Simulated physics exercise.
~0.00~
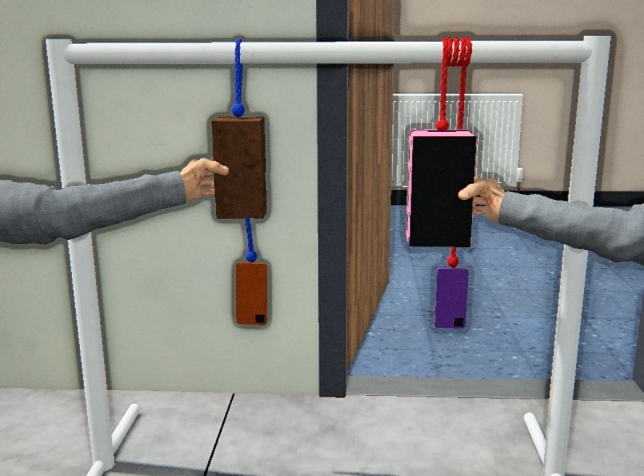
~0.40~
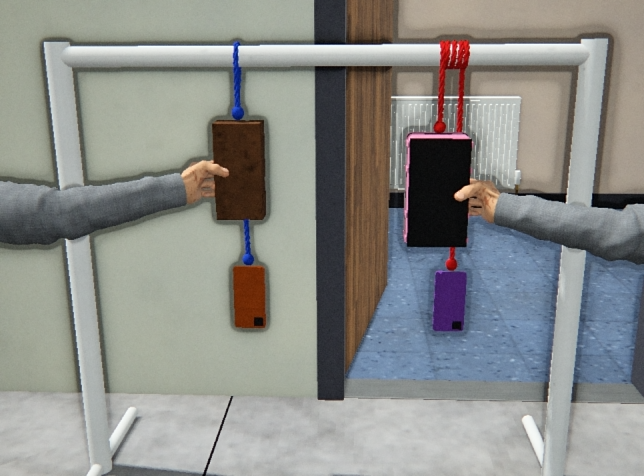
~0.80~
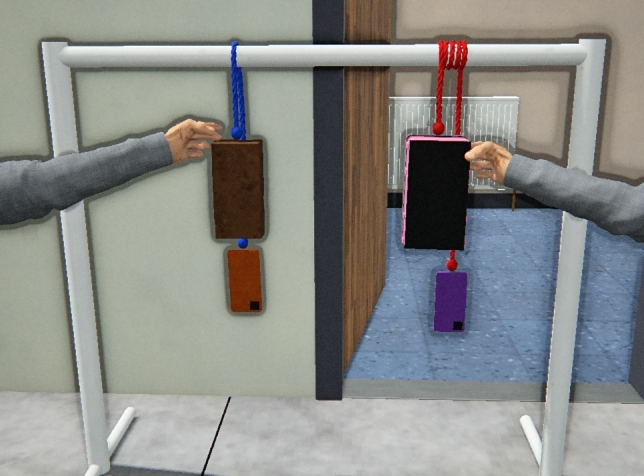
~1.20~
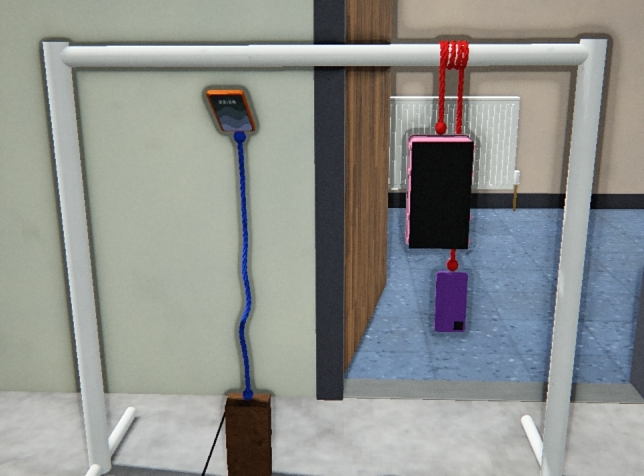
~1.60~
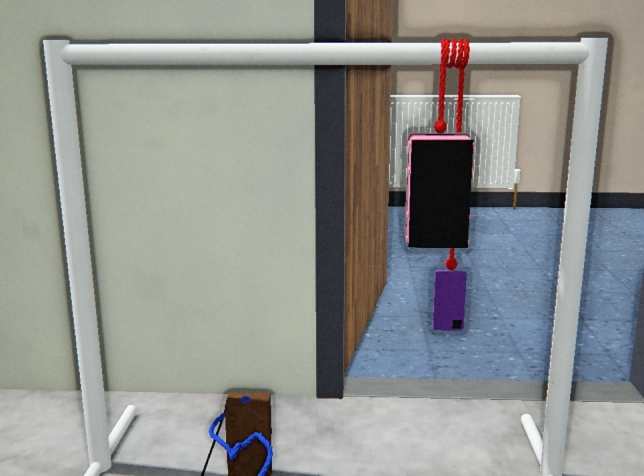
A brown brick on a blue rope dropped to the floor after two hands let go, flinging the orange phone on its other end up and out of sight, while the pink case and purple phone stayed hanging from the red rope looped around the rail.
